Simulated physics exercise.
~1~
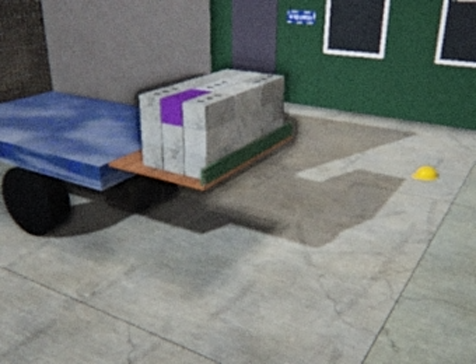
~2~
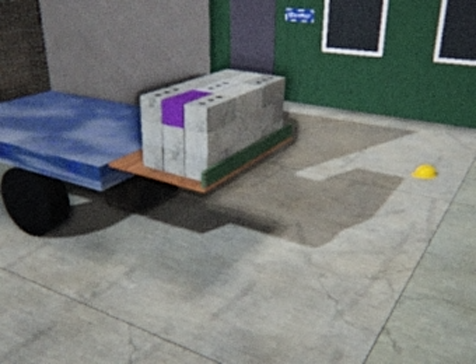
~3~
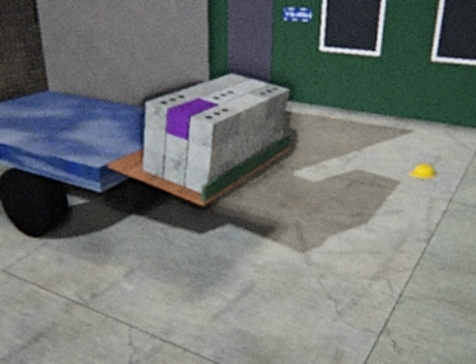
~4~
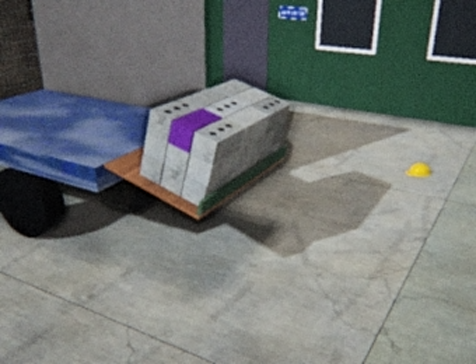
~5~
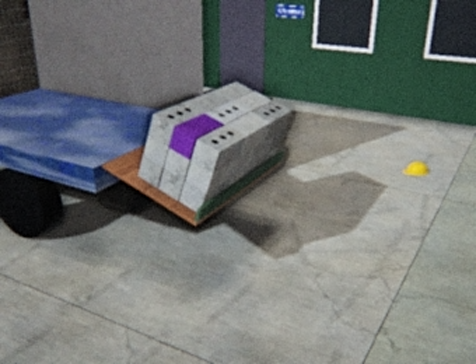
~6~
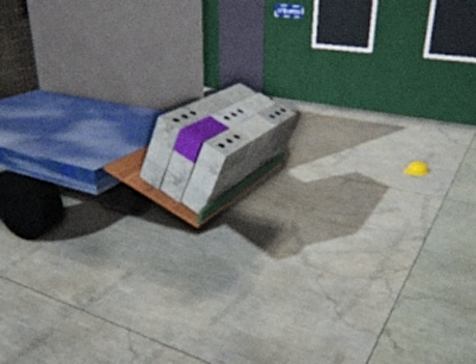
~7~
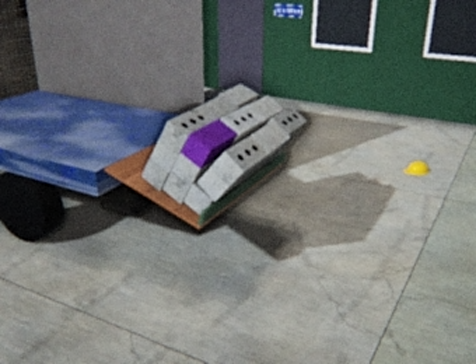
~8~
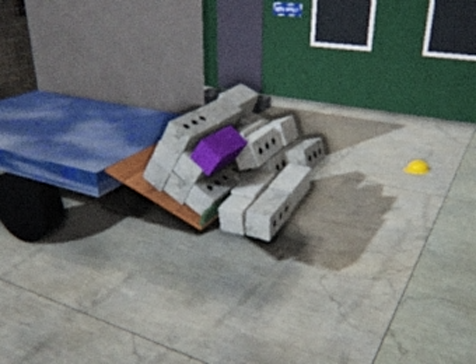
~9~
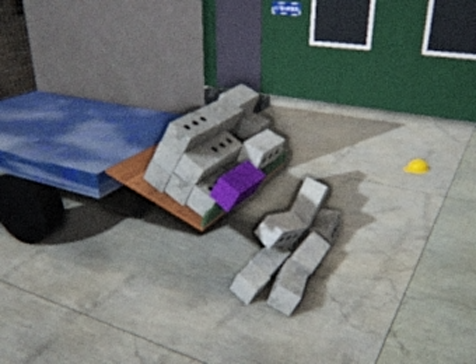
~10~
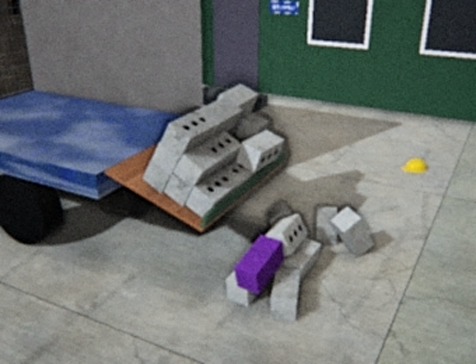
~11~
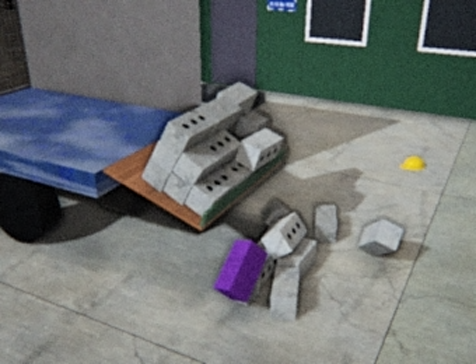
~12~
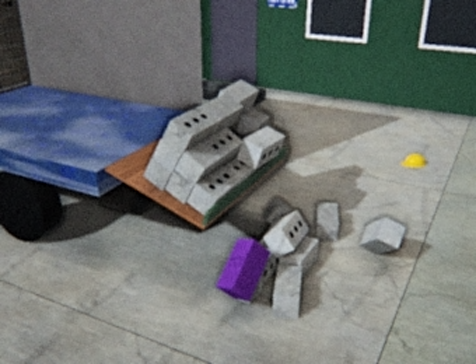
A lorry's tail lift loaded with stacked concrete blocks tipped down at its outer edge, and the blocks leaned, slid and tumbled onto the ground, the purple one among them, ending on its side while most of the stack stayed jumbled on the sloping platform.
